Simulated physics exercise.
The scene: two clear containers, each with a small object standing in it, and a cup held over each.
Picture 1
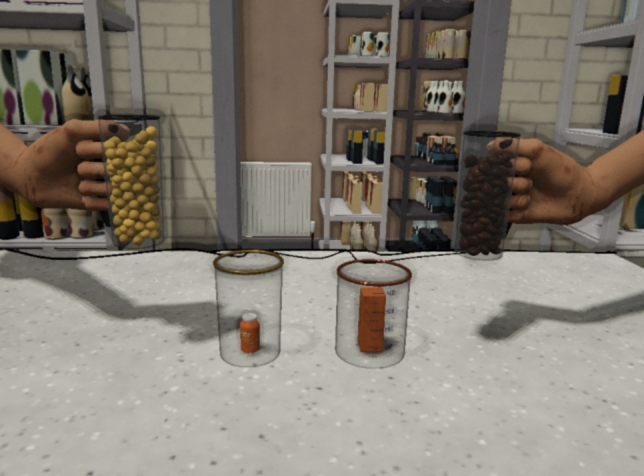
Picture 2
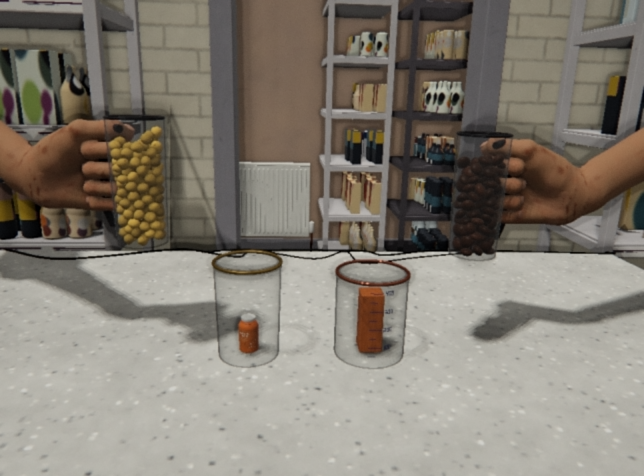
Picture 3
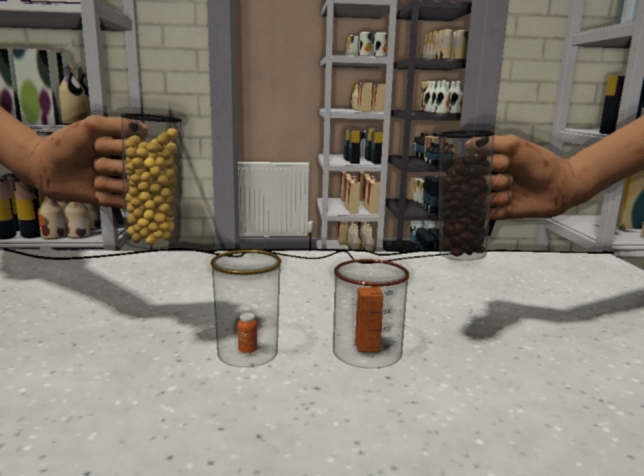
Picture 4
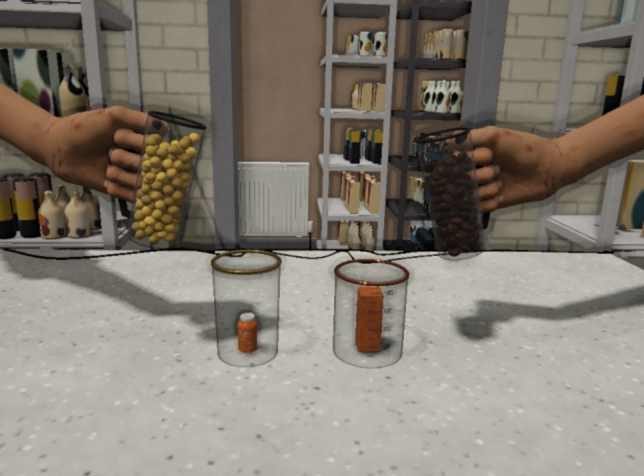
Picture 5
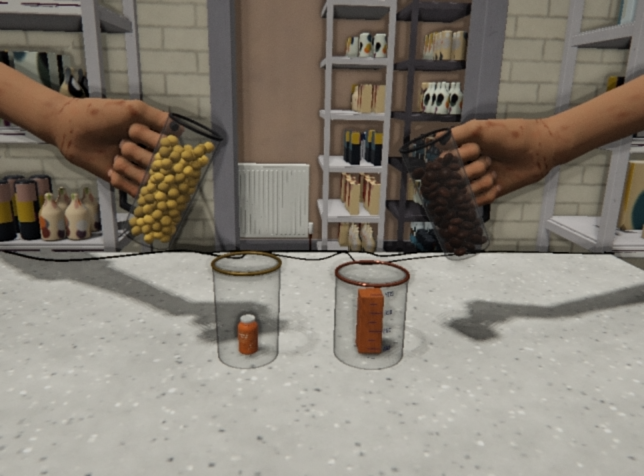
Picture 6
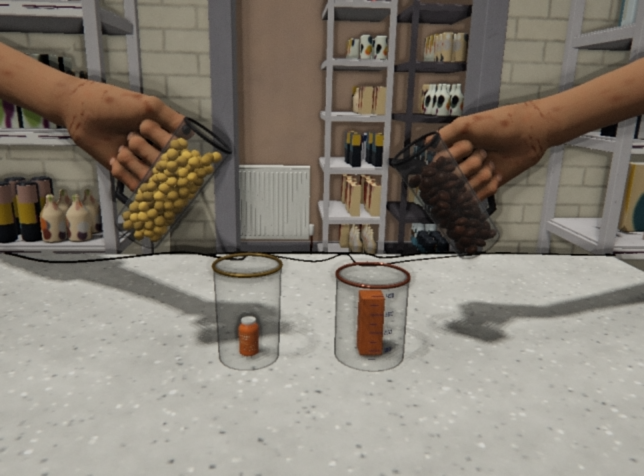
Two hands held clear cups, one of yellow balls and one of dark brown pieces, above two glasses with small orange objects inside, then moved inward and steadily tilted the cups toward each other.
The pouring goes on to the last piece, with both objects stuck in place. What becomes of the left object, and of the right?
In the end the left object ends up hidden, and the right object stands proud of the pile.
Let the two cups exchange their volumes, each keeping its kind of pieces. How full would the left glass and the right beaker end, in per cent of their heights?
Left: 60 %. Right: 60 %.
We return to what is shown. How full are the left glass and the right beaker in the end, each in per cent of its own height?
Some 65 per cent left and 60 right.
Then, 0.25 s after the last picture, left glass empty, all of its cupful still in the cup; right beaker empty, all of its cupful still in the cup.
Then, 0.56 s after the last picture, left glass empty, all of its cupful still in the cup; right beaker nearly empty, nearly all of its cupful still in the cup.
Then, 0.90 s after the last picture, left glass nearly empty, most of its cupful still in the cup; right beaker nearly empty, most of its cupful still in the cup.
At rest, left glass two thirds full (surface near (248, 297)), a few pieces on the counter; right beaker two thirds full (surface near (371, 306)), nothing beside it; the left thing is covered; the right thing is still showing.
